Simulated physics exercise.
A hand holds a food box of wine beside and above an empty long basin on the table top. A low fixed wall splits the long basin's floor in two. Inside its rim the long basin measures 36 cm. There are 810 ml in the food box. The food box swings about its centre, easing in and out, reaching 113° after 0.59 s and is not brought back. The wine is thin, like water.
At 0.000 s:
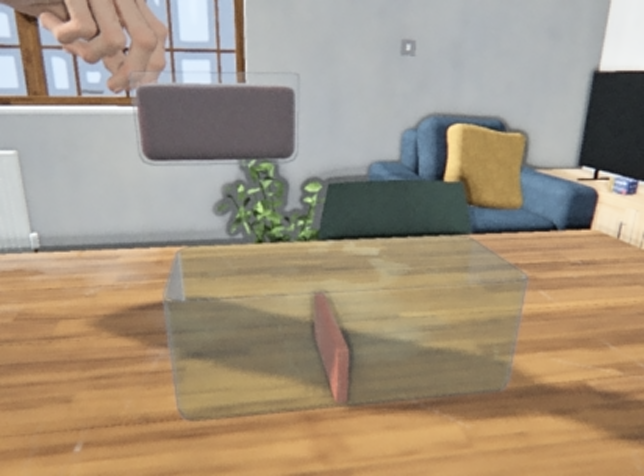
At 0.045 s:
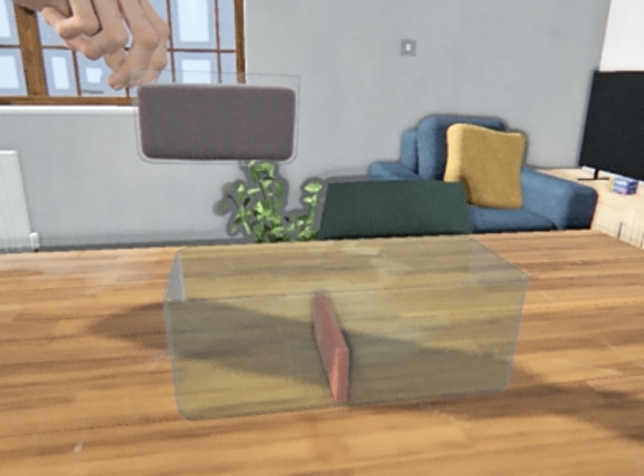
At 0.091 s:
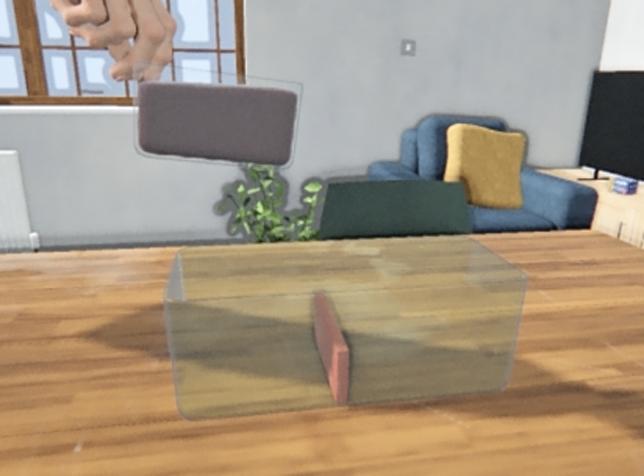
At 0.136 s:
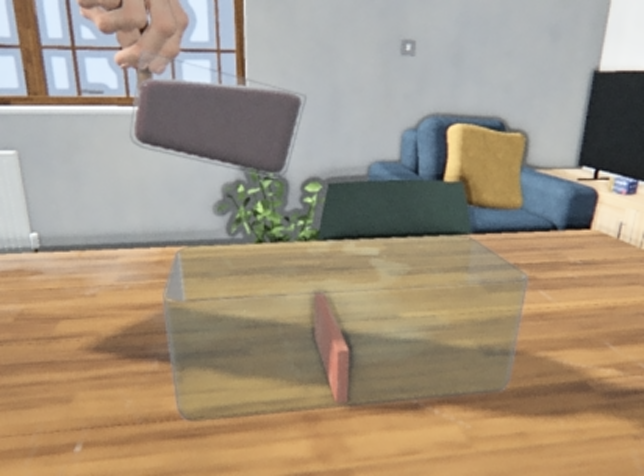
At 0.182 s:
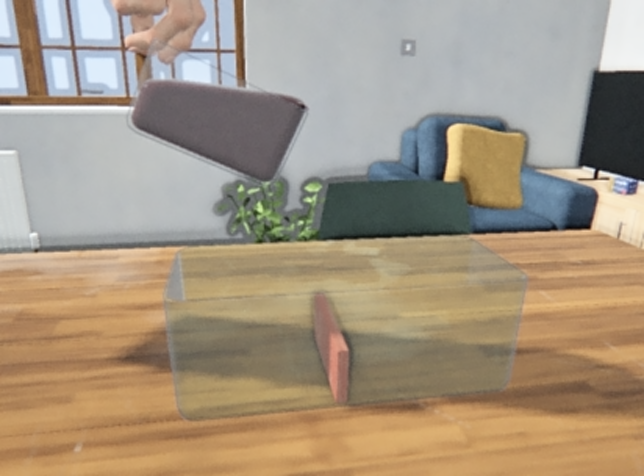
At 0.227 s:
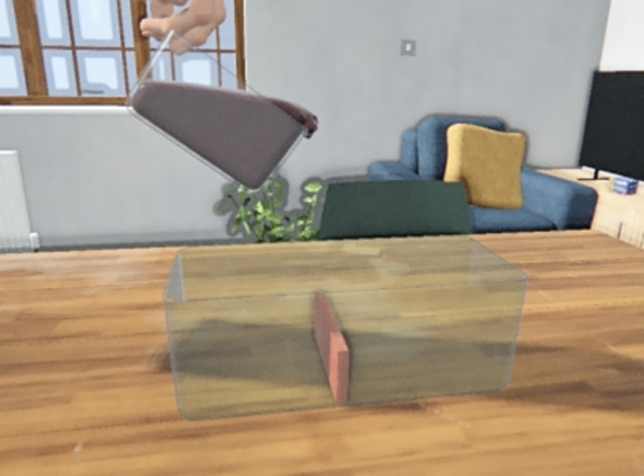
A dark, purplish block of liquid in a clear box, with a hand just above it, tilted slowly and then more steeply down to the right, above a clear basin with a reddish divider on a wooden table.
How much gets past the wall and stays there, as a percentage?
Roughly 68 per cent is past the wall.
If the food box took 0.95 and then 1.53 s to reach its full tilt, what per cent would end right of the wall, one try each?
First 75, then 75 per cent.
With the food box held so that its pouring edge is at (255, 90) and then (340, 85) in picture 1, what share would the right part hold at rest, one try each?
First 30, then 90 per cent.
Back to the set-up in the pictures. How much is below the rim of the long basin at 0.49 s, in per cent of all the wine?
Near 38 in a hundred.
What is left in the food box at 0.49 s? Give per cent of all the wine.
About 16 per cent.
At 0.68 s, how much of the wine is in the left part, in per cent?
About 22 per cent.
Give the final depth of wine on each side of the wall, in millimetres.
Left about 10 mm, right about 20 mm.
By 0.49 s the tilt is 105° and 16 per cent is still to pour, 1 is left of the wall and 38 right of it.
By 0.68 s the tilt is 113° and 2 per cent is still to pour, 22 is left of the wall and 70 right of it.
By 0.87 s the tilt is 113° and 0 per cent is still to pour, 30 is left of the wall and 67 right of it.
By 1.09 s the tilt is 113° and 0 per cent is still to pour, 30 is left of the wall and 68 right of it.
At rest 30 per cent lies left of the wall, 68 right of it and 2 outside.
